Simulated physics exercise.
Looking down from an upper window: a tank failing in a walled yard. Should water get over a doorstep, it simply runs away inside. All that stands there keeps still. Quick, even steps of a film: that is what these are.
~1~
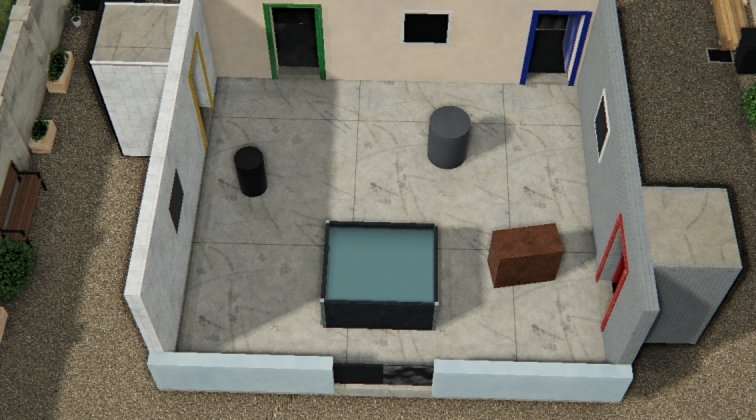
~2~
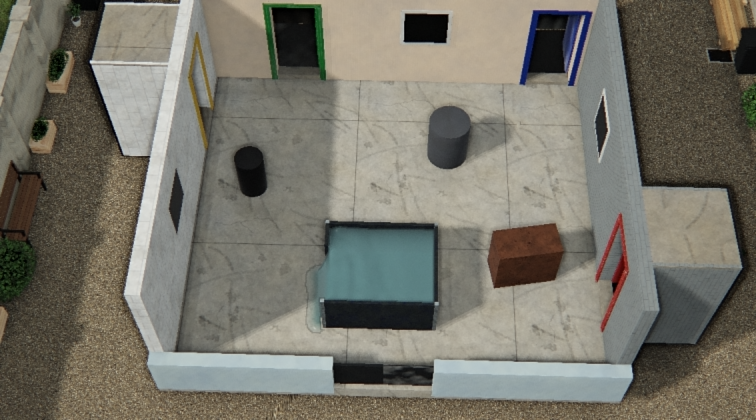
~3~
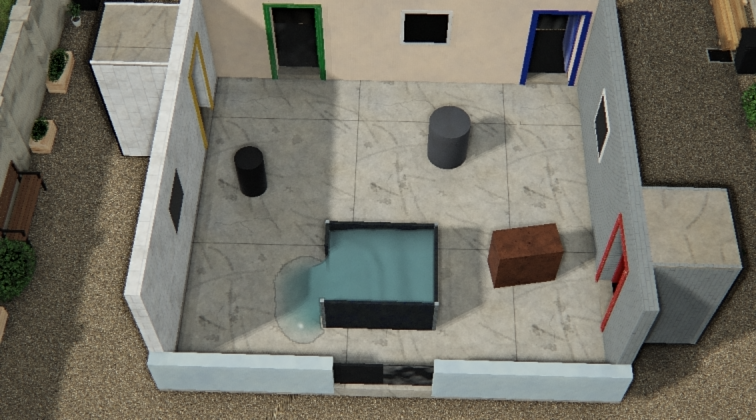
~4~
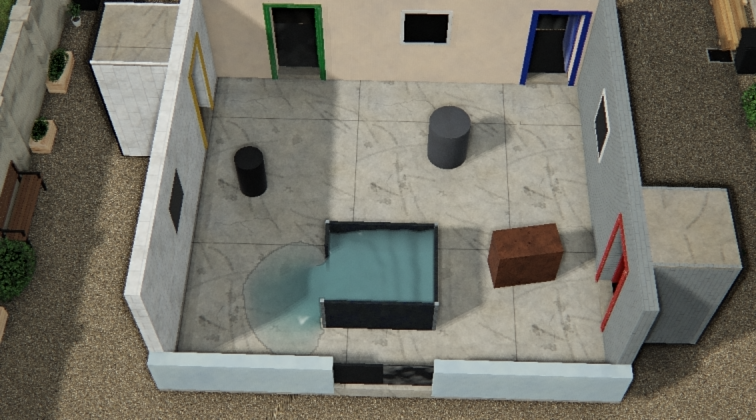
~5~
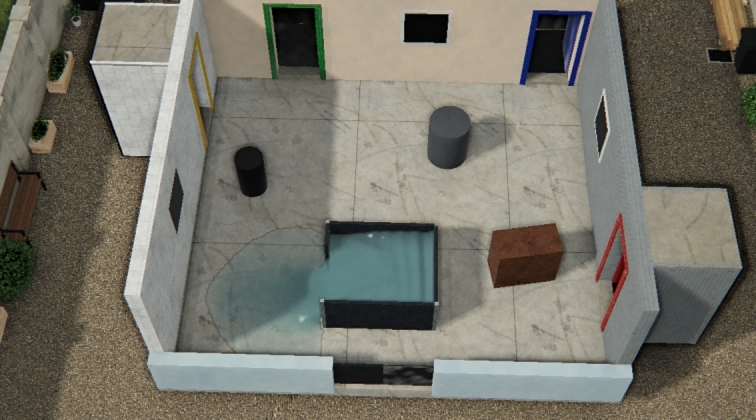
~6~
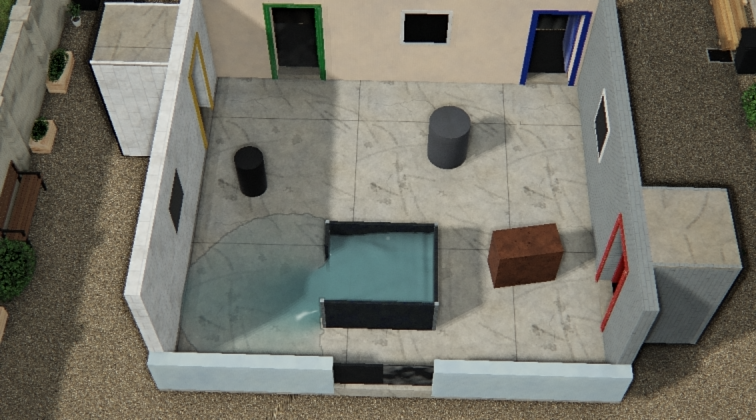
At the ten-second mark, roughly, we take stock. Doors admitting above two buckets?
Outcome: Red door: Not too much gets in there; green door: Not too much gets in there; yellow door: Not too much gets in there; blue door: Not too much gets in there.
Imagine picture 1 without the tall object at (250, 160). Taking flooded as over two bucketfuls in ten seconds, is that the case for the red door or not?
Red remains within the limit.
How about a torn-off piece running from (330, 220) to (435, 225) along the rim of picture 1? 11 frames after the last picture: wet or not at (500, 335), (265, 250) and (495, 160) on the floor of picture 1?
Result, in sequence: Spared by the spill, spared by the spill, sodden.
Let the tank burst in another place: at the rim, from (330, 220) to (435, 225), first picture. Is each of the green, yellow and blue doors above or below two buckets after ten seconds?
Here's how it turns out: The green door surpasses the limit, the yellow door surpasses the limit, and the blue door surpasses the limit.
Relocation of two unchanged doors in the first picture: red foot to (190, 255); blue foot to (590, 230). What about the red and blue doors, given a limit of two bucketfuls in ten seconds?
My reading: Red passes that mark, blue holds.
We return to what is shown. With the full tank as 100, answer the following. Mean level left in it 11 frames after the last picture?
I'd say some 38 %.
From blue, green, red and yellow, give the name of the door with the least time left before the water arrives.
It's the one in yellow.
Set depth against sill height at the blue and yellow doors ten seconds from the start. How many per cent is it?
Respectively about 90 and 50 per cent.
A moment on, water covers 20 % of the floor; the red door not reached, the green door not reached, the yellow door not reached, the blue door not reached.
Next, water covers 20 % of the floor; the red door not reached, the green door not reached, the yellow door wet at the sill, nothing in, the blue door not reached.
Then, water covers 35 % of the floor; the red door not reached, the green door wet at the sill, nothing in, the yellow door wet at the sill, nothing in, the blue door not reached.
Later, water covers 75 % of the floor; the red door wet at the sill, nothing in, the green door under two buckets in, the yellow door wet at the sill, nothing in, the blue door not reached.
In the end, water covers 95 % of the floor; the red door wet at the sill, nothing in, the green door under two buckets in, the yellow door wet at the sill, nothing in, the blue door under two buckets in.
